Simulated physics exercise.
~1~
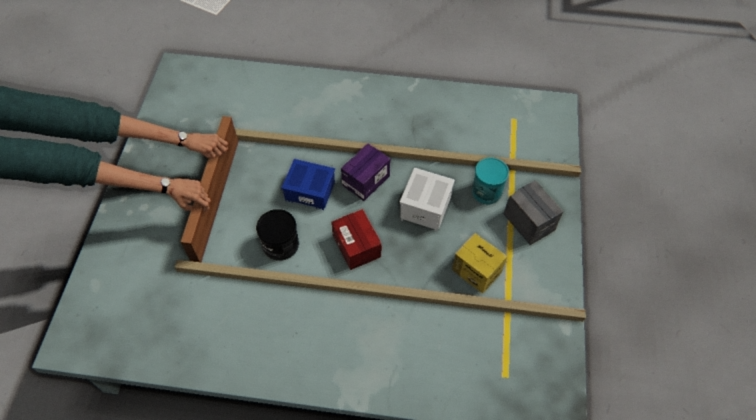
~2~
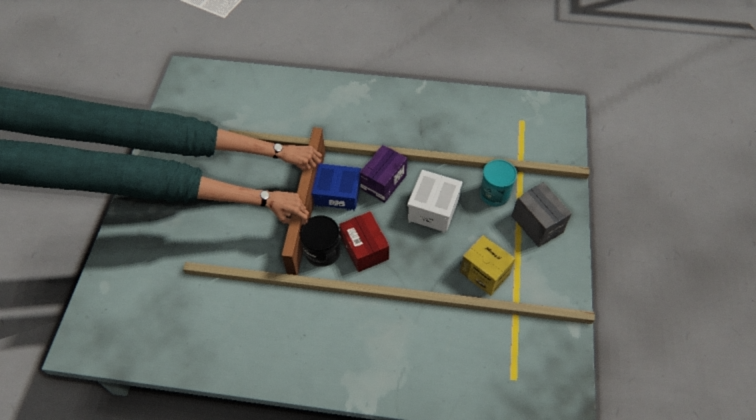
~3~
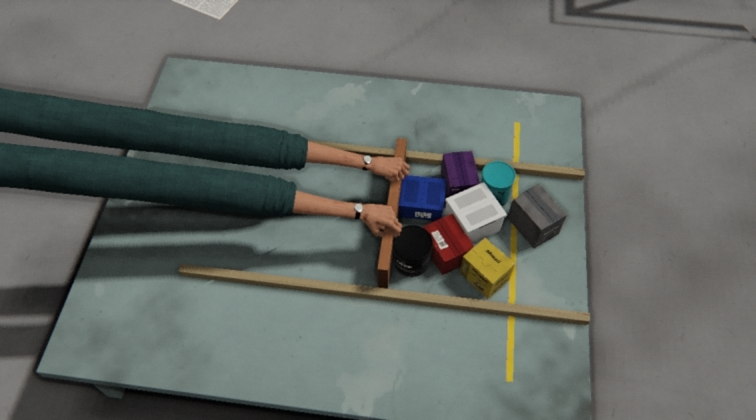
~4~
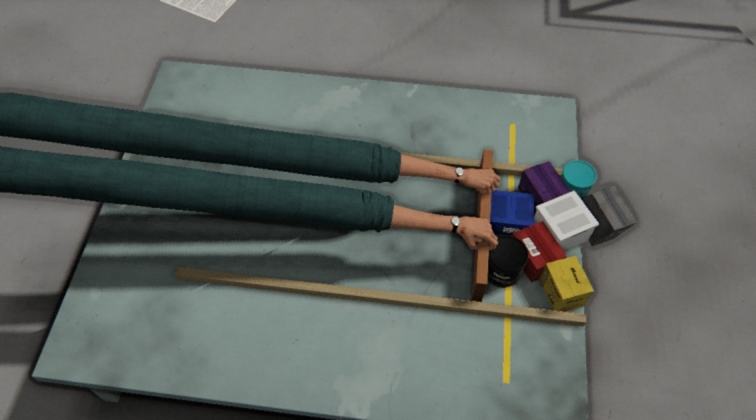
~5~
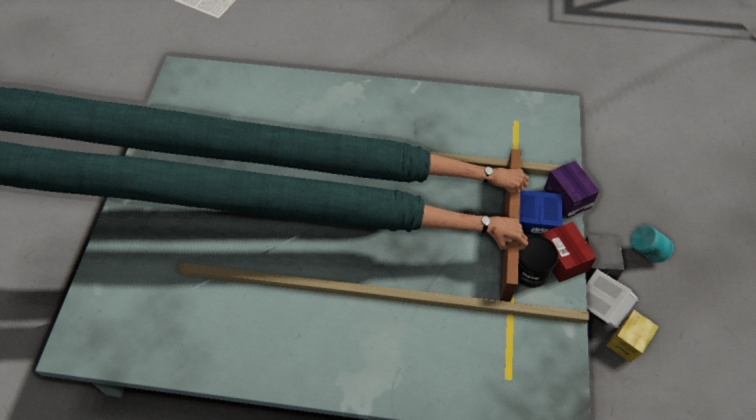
A wooden plank, pushed by two hands, slid right between two battens and swept the parcels and tubs along until it reached the yellow tape, by which time the white, yellow, turquoise and grey ones had gone over the table's edge.
